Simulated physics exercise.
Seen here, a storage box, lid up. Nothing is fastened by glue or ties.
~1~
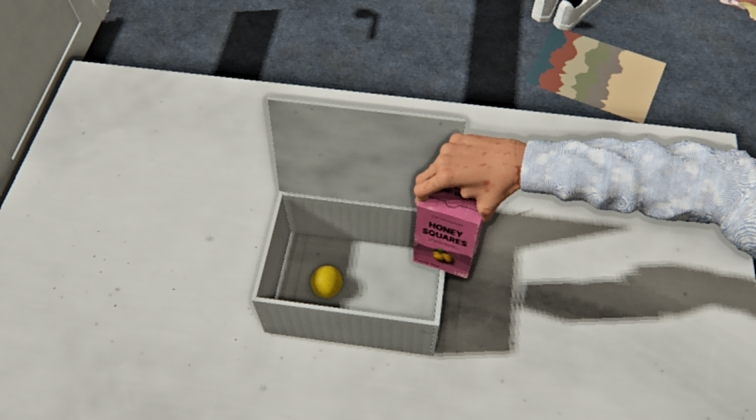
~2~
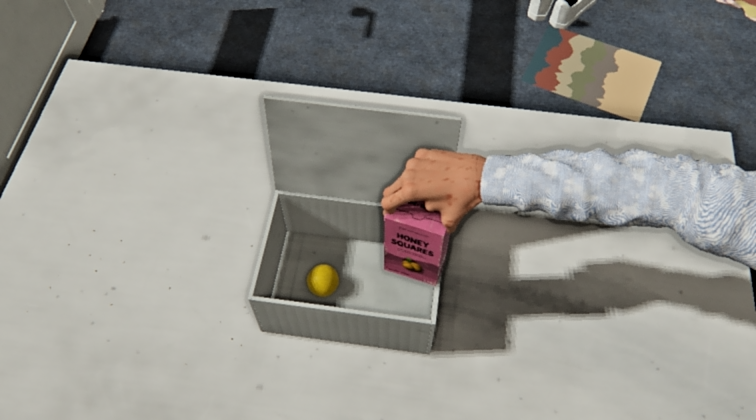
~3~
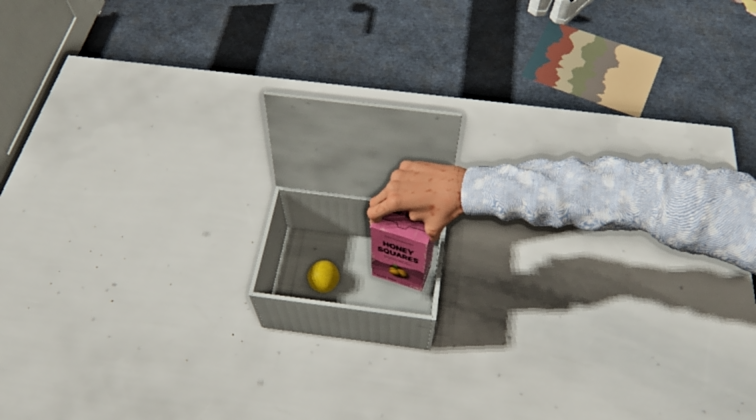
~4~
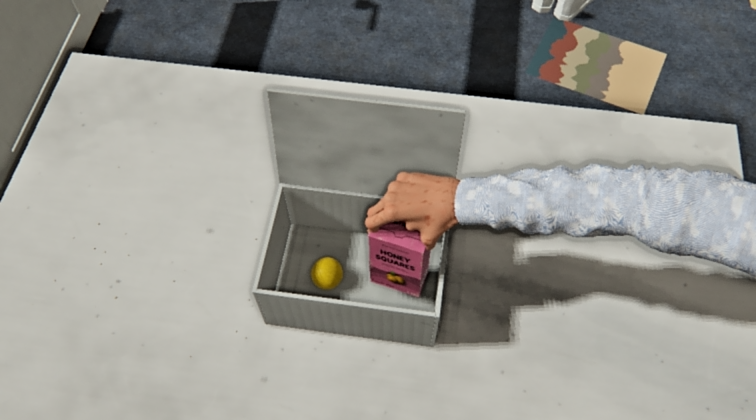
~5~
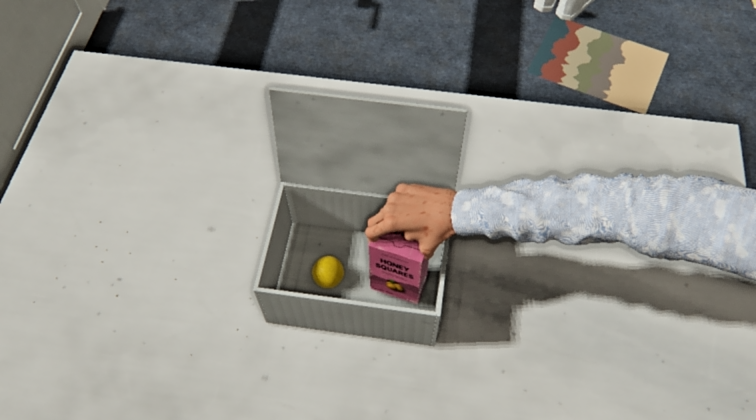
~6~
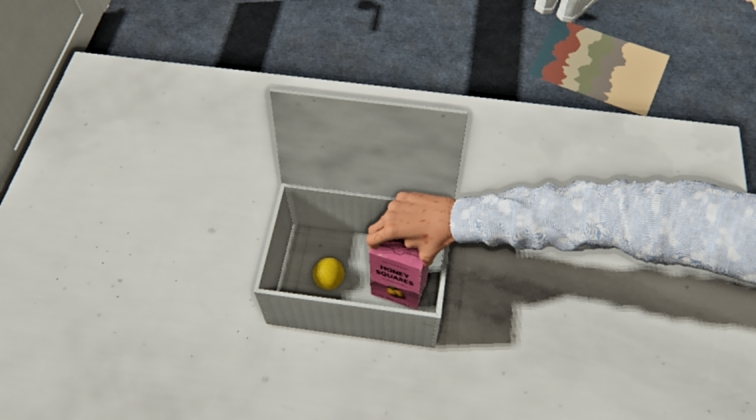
On a pale tabletop, an open storage box holds a yellow lemon while a hand in a light patterned sleeve grips a pink carton at its right edge. The hand moves the carton left over the box, then lowers it inside beside the lemon, still holding its top.
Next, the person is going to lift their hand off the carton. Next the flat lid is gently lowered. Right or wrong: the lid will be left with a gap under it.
Right.
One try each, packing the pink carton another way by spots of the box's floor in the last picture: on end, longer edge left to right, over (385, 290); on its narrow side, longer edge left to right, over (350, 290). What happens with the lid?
First try: The lid stays propped open; second try: The lid comes down fully.
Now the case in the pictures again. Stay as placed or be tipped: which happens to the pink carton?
The pink carton stays as placed.
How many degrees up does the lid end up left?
About 25° above the rim.
Then, 1.20 s after the last picture, lid starting down.
Then, 1.60 s after the last picture, lid 58° above the rim.
Then, 1.80 s after the last picture, lid 32° above the rim.
At rest, lid 26° above the rim; both in place. Seen from the same camera at the end, pink carton near (399, 270).
